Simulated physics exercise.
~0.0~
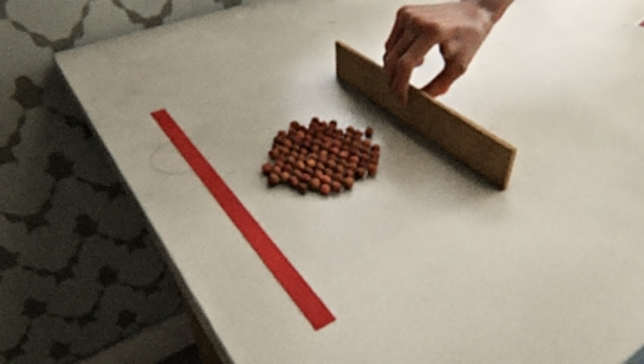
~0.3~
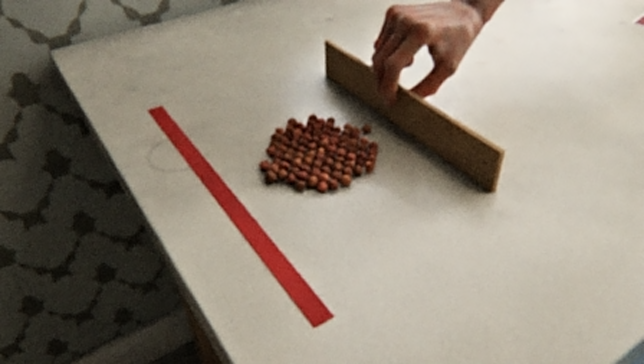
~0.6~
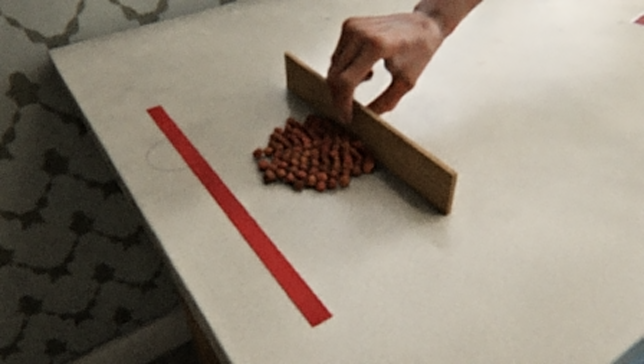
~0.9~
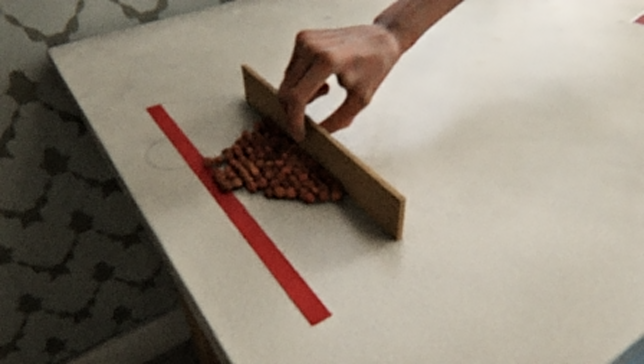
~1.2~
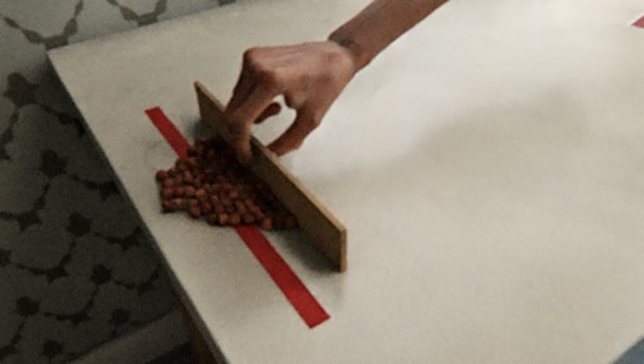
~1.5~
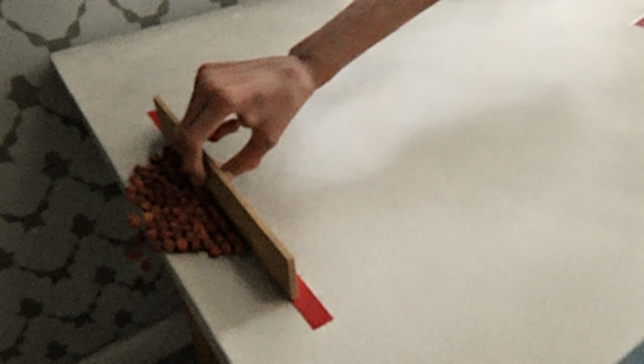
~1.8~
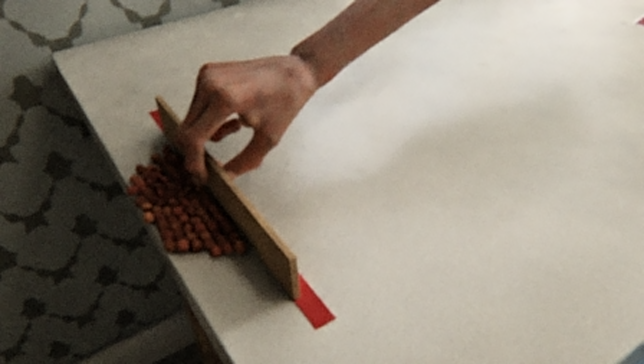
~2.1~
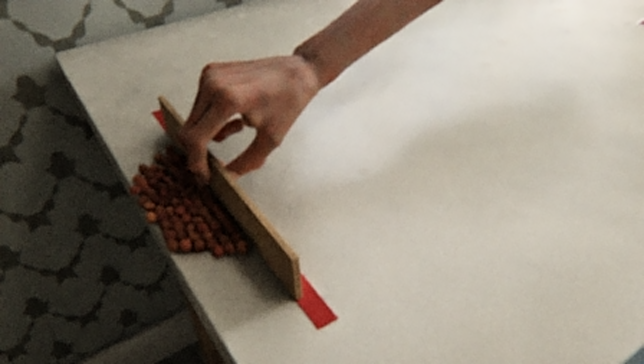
A hand slid an upright strip of card leftward across a pale tabletop, gathering a heap of small reddish-brown pieces and pushing them over the red tape, then stopped at the tape with a small part of the heap past the table's edge.
